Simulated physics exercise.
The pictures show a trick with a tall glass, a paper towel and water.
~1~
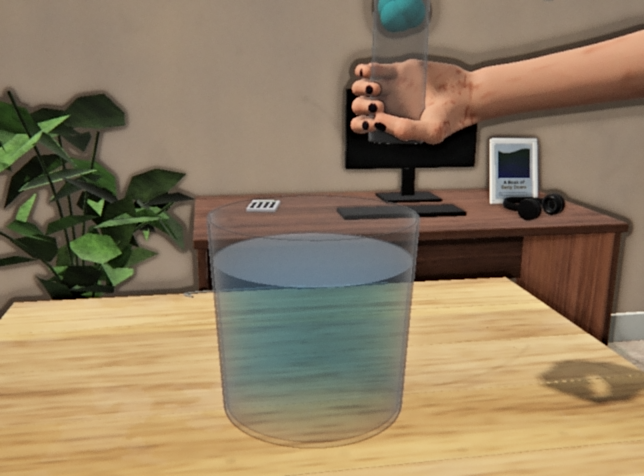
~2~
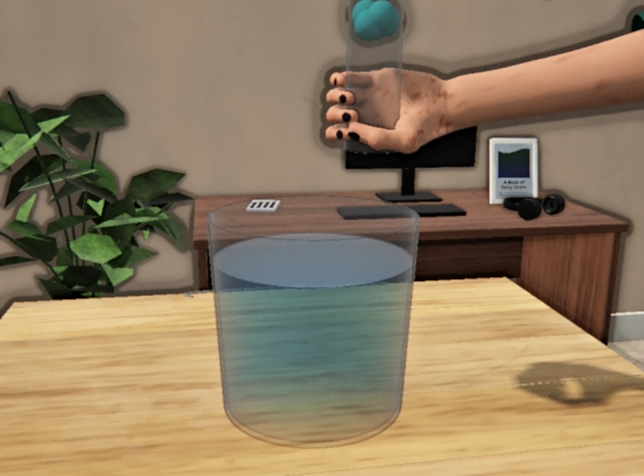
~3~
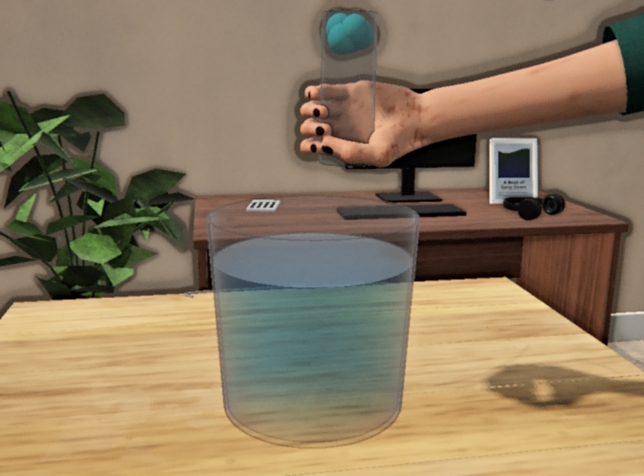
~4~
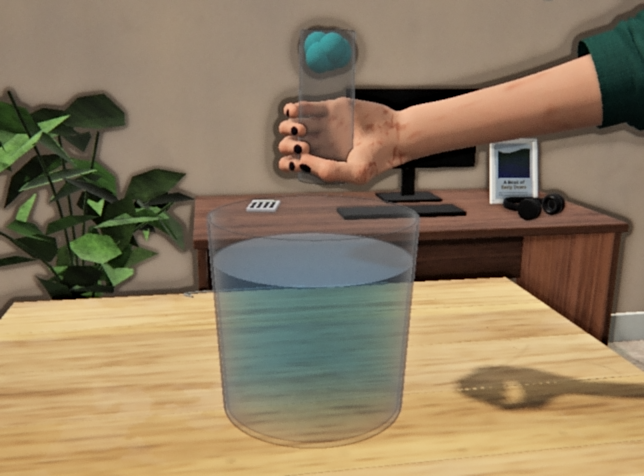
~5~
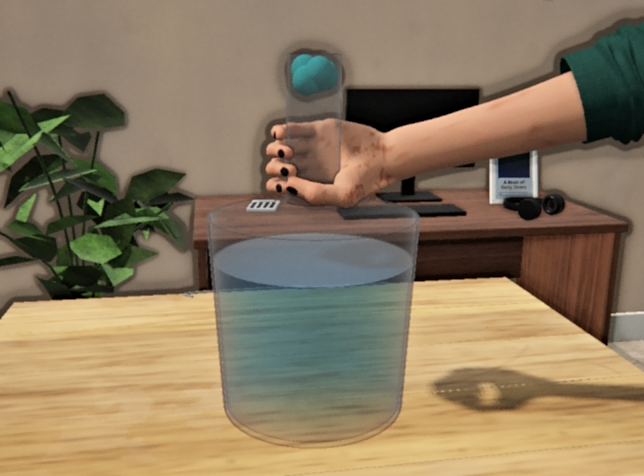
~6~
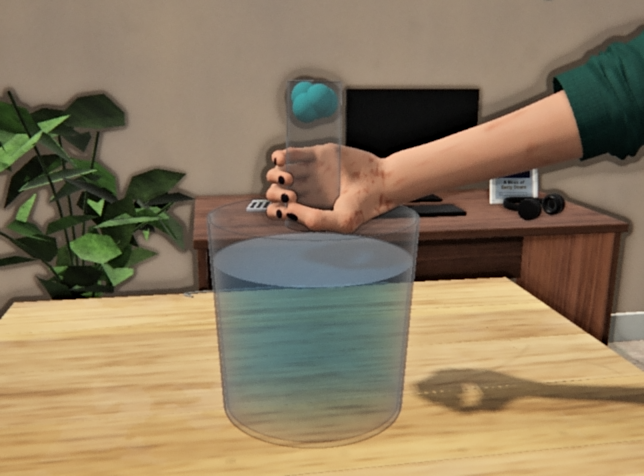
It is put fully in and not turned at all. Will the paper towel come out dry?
It remains untouched.
Soon after, the tall glass enters the water.
Later, air is trapped inside and holds the level down.
In the end, the tall glass is under, still full of air, and the paper towel is dry.
